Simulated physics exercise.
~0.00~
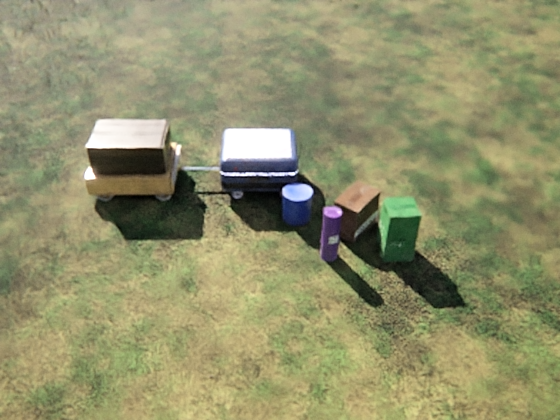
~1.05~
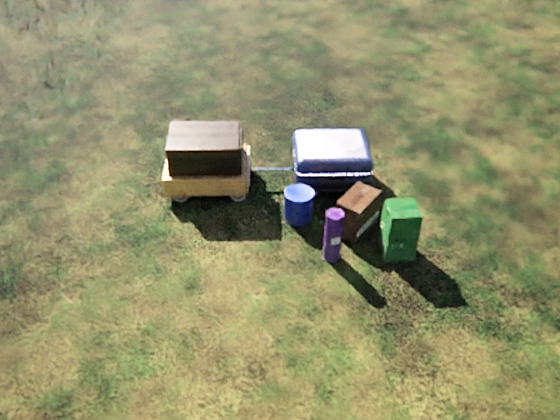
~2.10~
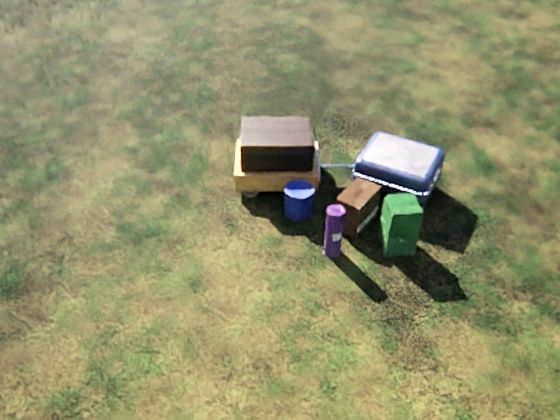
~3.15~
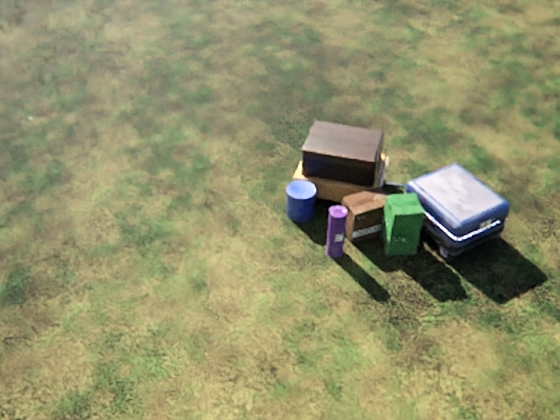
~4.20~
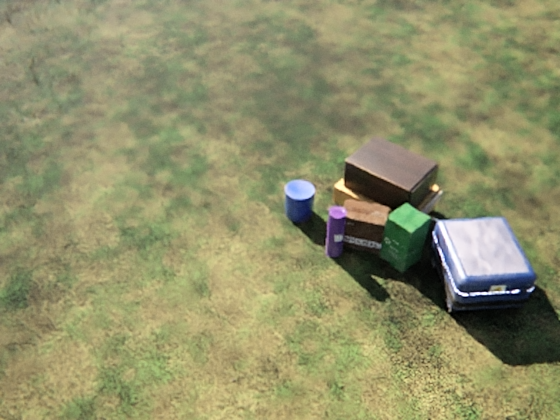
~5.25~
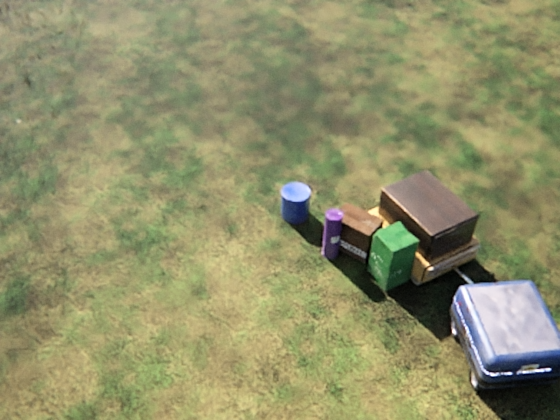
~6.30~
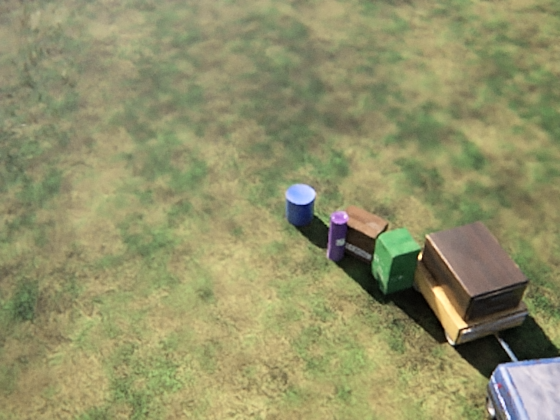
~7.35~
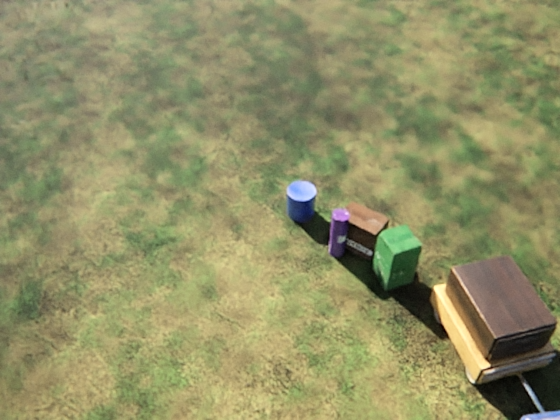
To begin with, a blue vehicle with a pale top tows a tan cart carrying a dark brown load rightward across patchy green ground, toward a blue pail, a purple canister, a brown box and a green box. The vehicle passes behind the group and curves down toward the lower right. Following it, the cart cuts in tighter and brushes the brown box, nudging and turning it slightly. It then shifts the green box a little downward. The train pulls away into the lower right corner, leaving both boxes upright and the pail and canister unmoved.
